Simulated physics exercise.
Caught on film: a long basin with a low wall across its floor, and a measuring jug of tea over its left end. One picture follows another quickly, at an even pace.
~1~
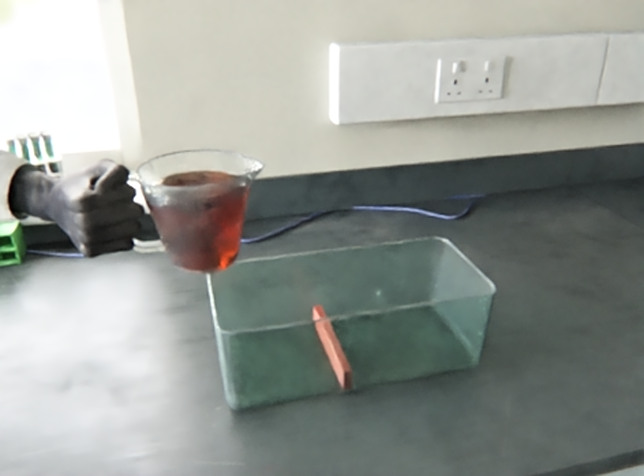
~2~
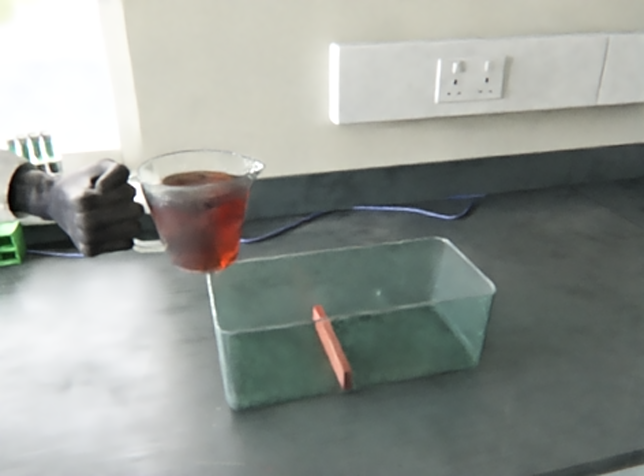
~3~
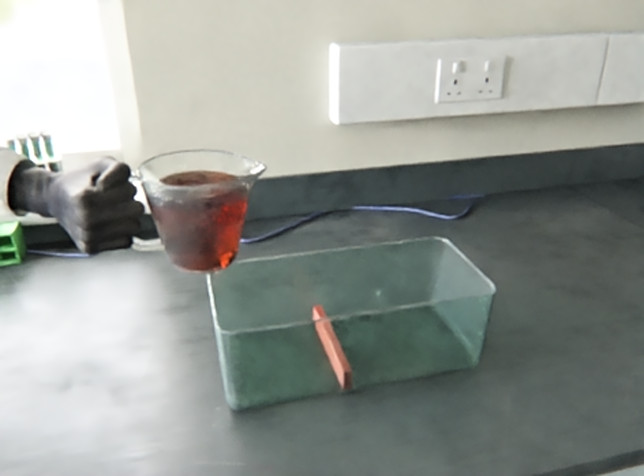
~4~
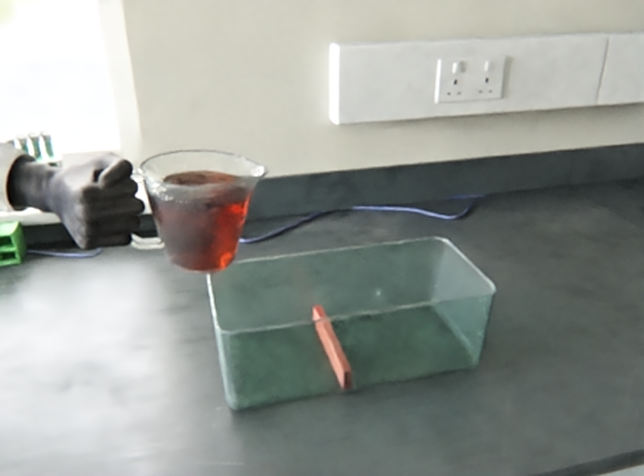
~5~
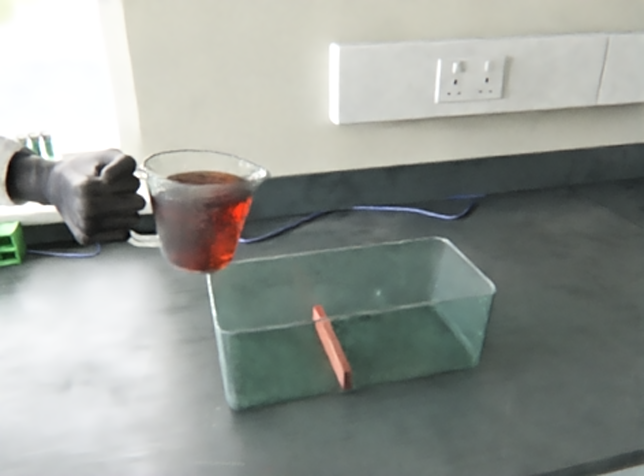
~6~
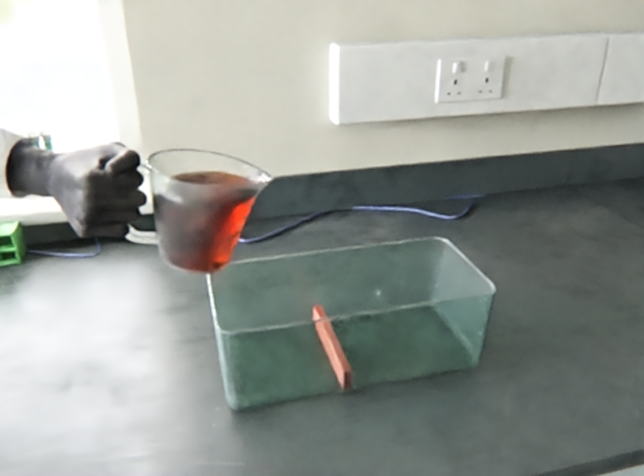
On a dark countertop, a gloved hand held a glass jug of reddish-brown tea above the left end of a long clear basin with a low wall across its floor, then slowly tilted it slightly right.
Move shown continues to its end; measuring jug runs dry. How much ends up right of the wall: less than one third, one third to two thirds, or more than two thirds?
Smaller than a third.
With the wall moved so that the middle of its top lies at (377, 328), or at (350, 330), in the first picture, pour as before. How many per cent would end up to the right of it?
Roughly 15 per cent first and roughly 10 per cent second.
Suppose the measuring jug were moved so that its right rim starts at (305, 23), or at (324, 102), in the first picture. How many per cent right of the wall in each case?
First place gives some 80 %, second place some 90 %.
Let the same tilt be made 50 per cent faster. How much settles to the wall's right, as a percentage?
It comes to some 20 per cent.
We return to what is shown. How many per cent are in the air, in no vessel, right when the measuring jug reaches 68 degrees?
About 20 per cent.
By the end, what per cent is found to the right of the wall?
Share approx. 25 %.
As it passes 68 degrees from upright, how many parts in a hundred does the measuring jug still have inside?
70 per cent, approximately.
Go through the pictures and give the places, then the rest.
In the first frame, tilt 0°; pouring edge (265, 163); surface from (145, 190) to (247, 180); the long basin's rim runs from (212, 298) to (469, 263); the wall's top is at (331, 336).
In the second frame, tilt 0°; pouring edge (265, 164); surface from (145, 189) to (247, 180).
In the third frame, tilt 2°; pouring edge (266, 165); surface from (147, 188) to (247, 181).
In the fourth frame, tilt 4°; pouring edge (268, 168); surface from (149, 188) to (249, 182).
In the fifth frame, tilt 8°; pouring edge (271, 172); surface from (151, 187) to (251, 182).
In the sixth frame, tilt 12°; pouring edge (274, 177); surface from (153, 188) to (254, 183).
A moment on, the measuring jug is tipped part way and 71 per cent is still to pour, 6 is left of the wall and 2 right of it.
Next, the measuring jug is tipped on its side and 17 per cent is still to pour, 55 is left of the wall and 17 right of it.
Then the measuring jug is tipped on its side and 1 per cent is still to pour, 75 is left of the wall and 22 right of it.
Later the measuring jug is tipped on its side and 0 per cent is still to pour, 73 is left of the wall and 25 right of it.
In the end 73 per cent lies left of the wall, 25 right of it and 2 outside.
